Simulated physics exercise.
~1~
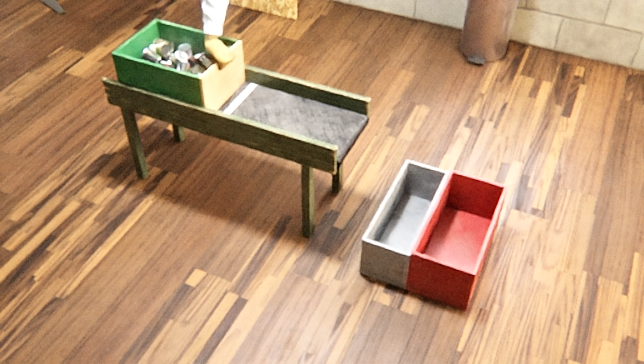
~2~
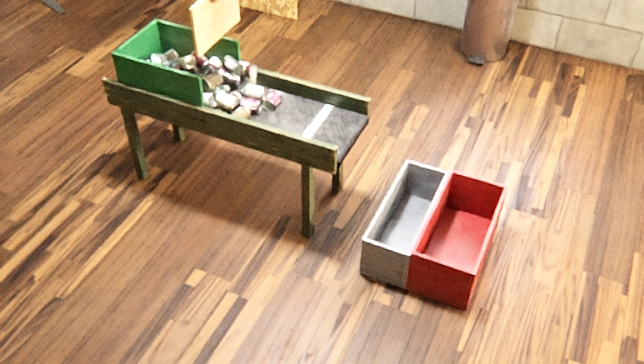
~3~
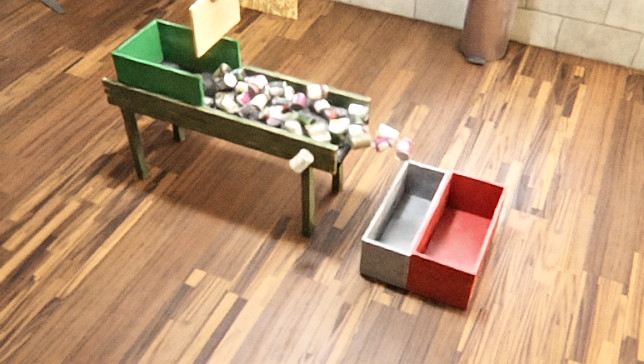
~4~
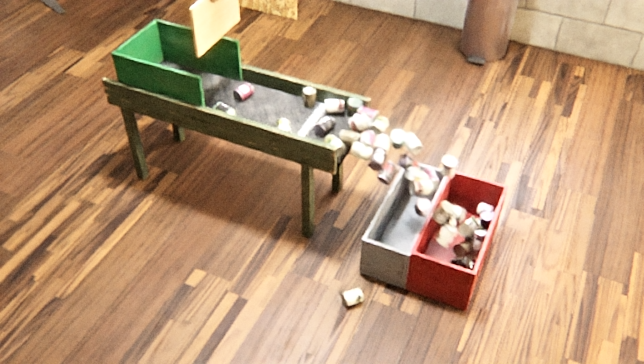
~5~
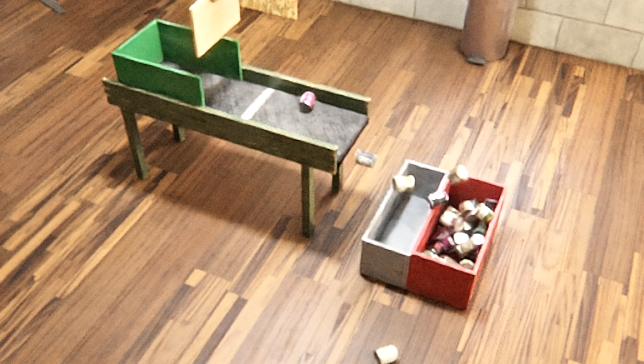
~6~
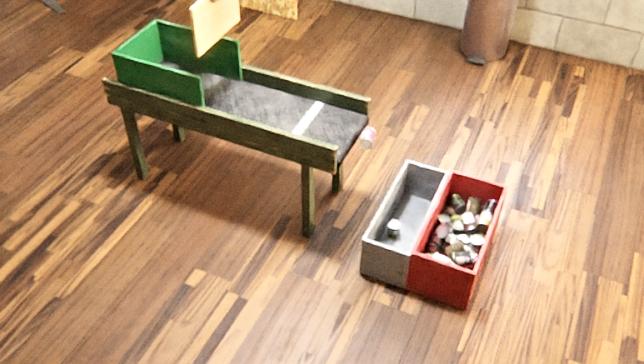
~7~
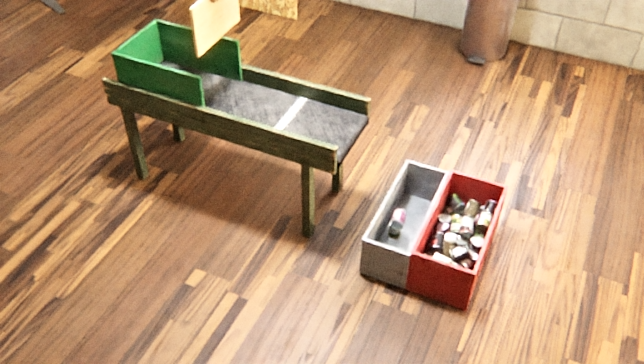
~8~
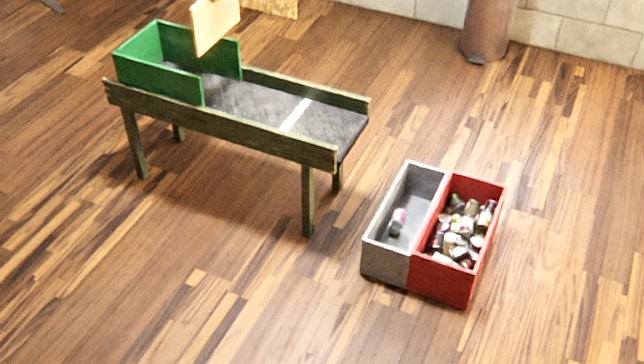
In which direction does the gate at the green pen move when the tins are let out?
The gate moves up, and it then stays raised above the belt.
In the video, a hand lifts the gate of a green pen, and a heap of small tins rides a dark belt to the right and spills off its end. Most land in the red tub, a couple in the grey tote, and the belt ends up empty.
